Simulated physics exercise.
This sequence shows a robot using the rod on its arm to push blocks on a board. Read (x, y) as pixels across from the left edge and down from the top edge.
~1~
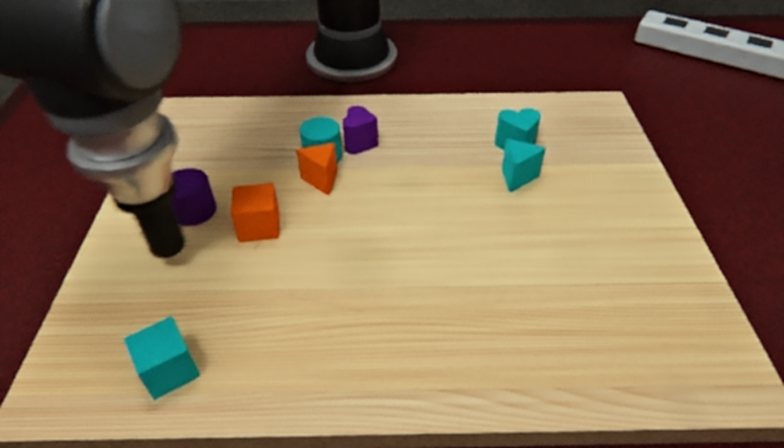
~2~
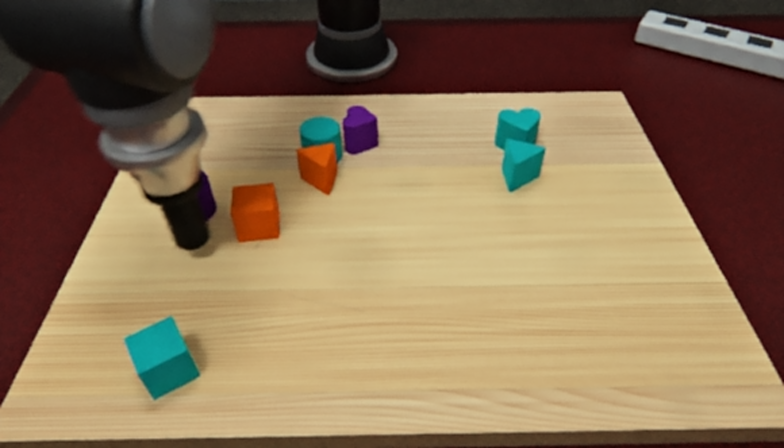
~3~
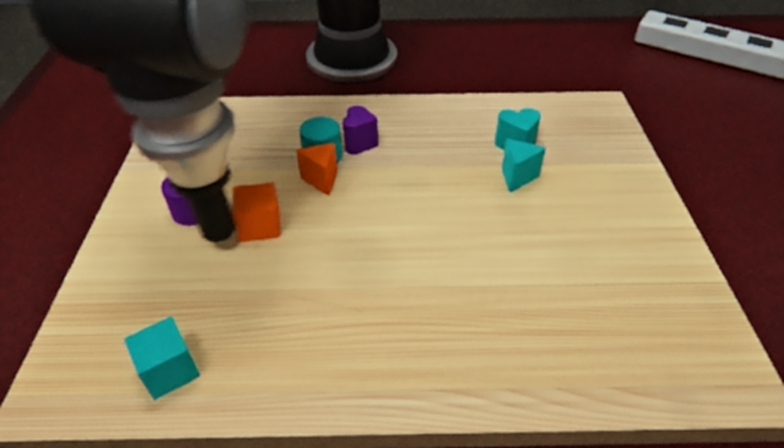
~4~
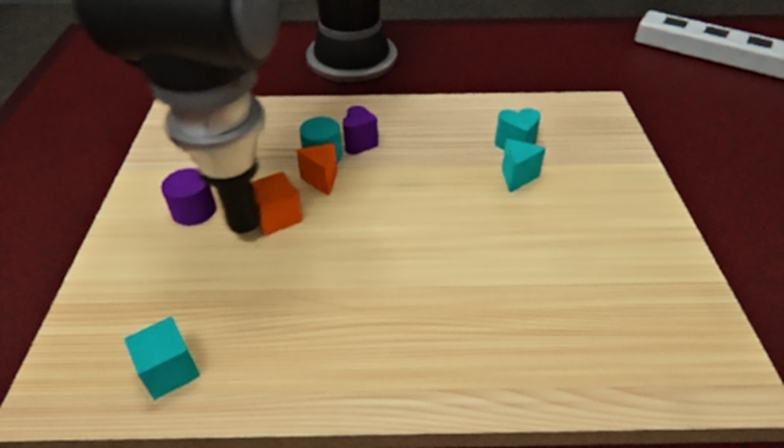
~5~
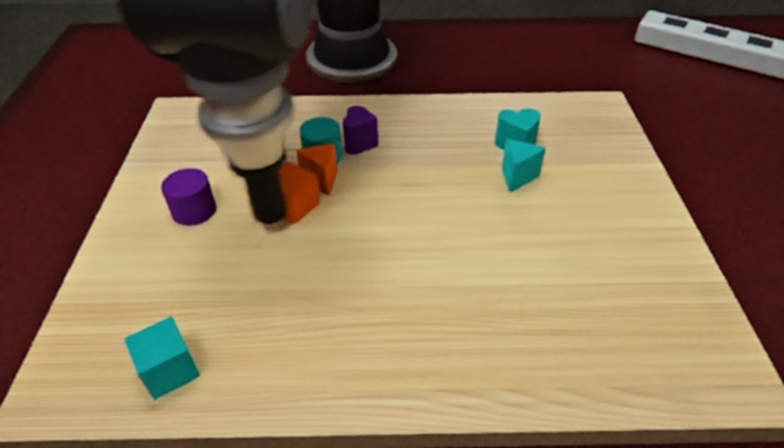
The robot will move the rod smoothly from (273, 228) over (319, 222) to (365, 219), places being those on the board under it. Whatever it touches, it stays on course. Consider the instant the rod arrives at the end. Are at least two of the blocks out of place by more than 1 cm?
Going by the path, yes.
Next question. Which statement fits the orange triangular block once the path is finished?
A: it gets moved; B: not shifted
A (it gets moved)
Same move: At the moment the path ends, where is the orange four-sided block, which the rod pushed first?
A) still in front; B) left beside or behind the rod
I choose B.
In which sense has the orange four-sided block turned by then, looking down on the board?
Prediction: Counterclockwise.
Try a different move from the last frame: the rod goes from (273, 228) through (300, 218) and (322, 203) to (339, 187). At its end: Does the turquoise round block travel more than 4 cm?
The answer is no.
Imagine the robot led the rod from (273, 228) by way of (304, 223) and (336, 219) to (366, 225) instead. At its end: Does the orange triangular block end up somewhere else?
I expect so.
On the path given first. Halfway along, rod (317, 208); orange four-sided block (318, 169), turned 35° anticlockwise; orange triangular block (327, 148), turned 30° anticlockwise; turquoise round block (319, 126).
At the end, rod (364, 206); purple round block still; orange four-sided block (325, 168), turned 45° anticlockwise; orange triangular block (330, 147), turned 40° anticlockwise; turquoise round block (319, 125).
